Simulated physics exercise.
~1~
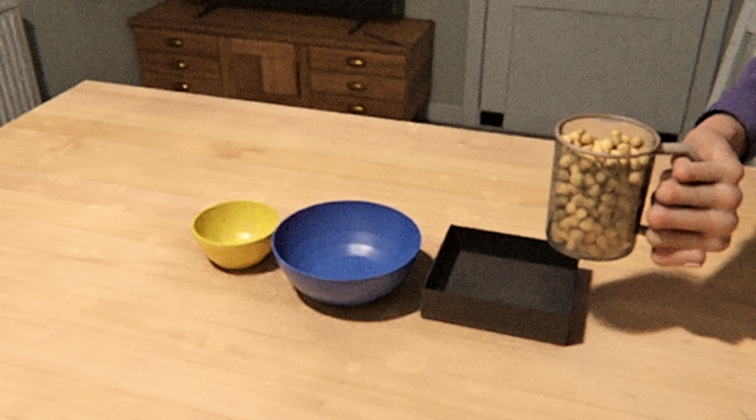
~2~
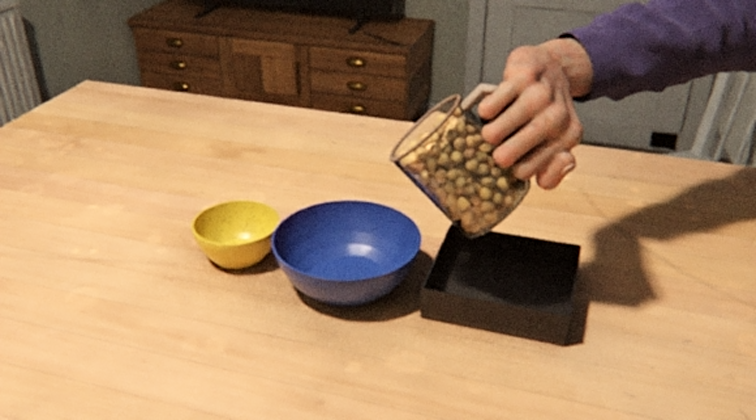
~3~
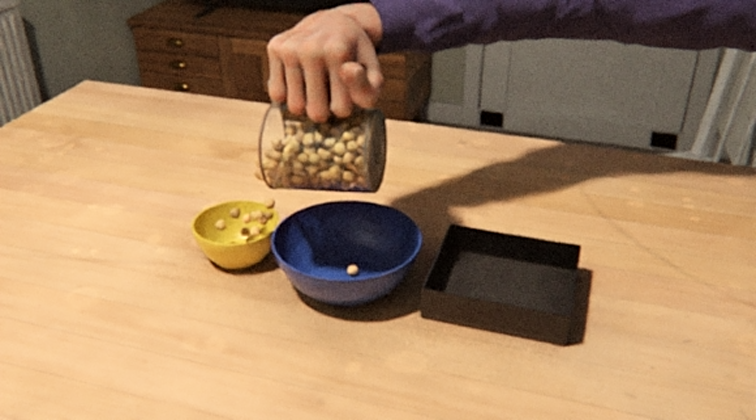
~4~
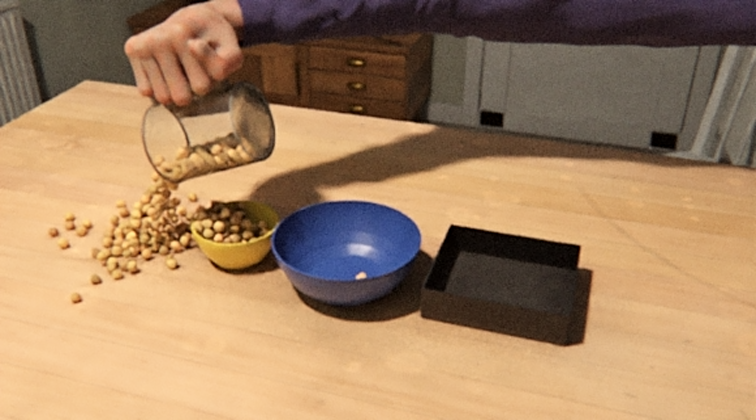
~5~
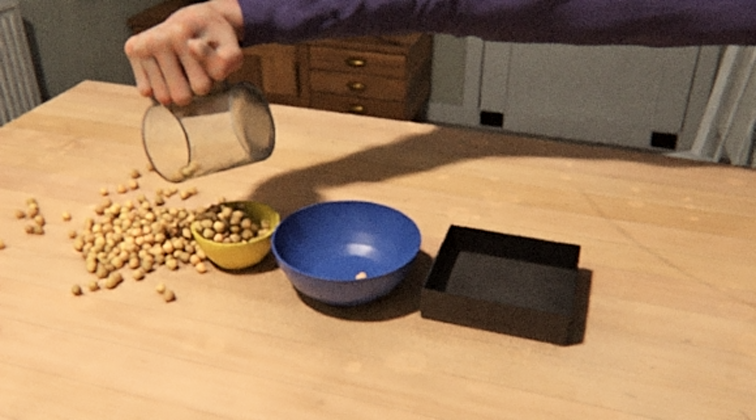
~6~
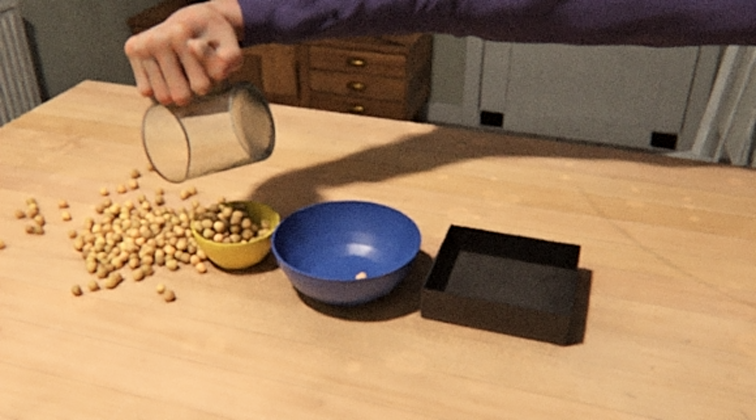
A clear cup full of dried chickpeas is held by a hand at the right of a wooden table, where a yellow bowl, a blue bowl and a black tin sit in a row. The hand carries it left over the tin, tilting it as it goes. Above the blue bowl the cup lies on its side, and chickpeas start dropping into the yellow bowl, with a stray one in the blue. Farther left, it tips past level and pours chickpeas onto the table. The cup ends empty, the yellow bowl heaped, most chickpeas scattered beside it, and the tin empty.
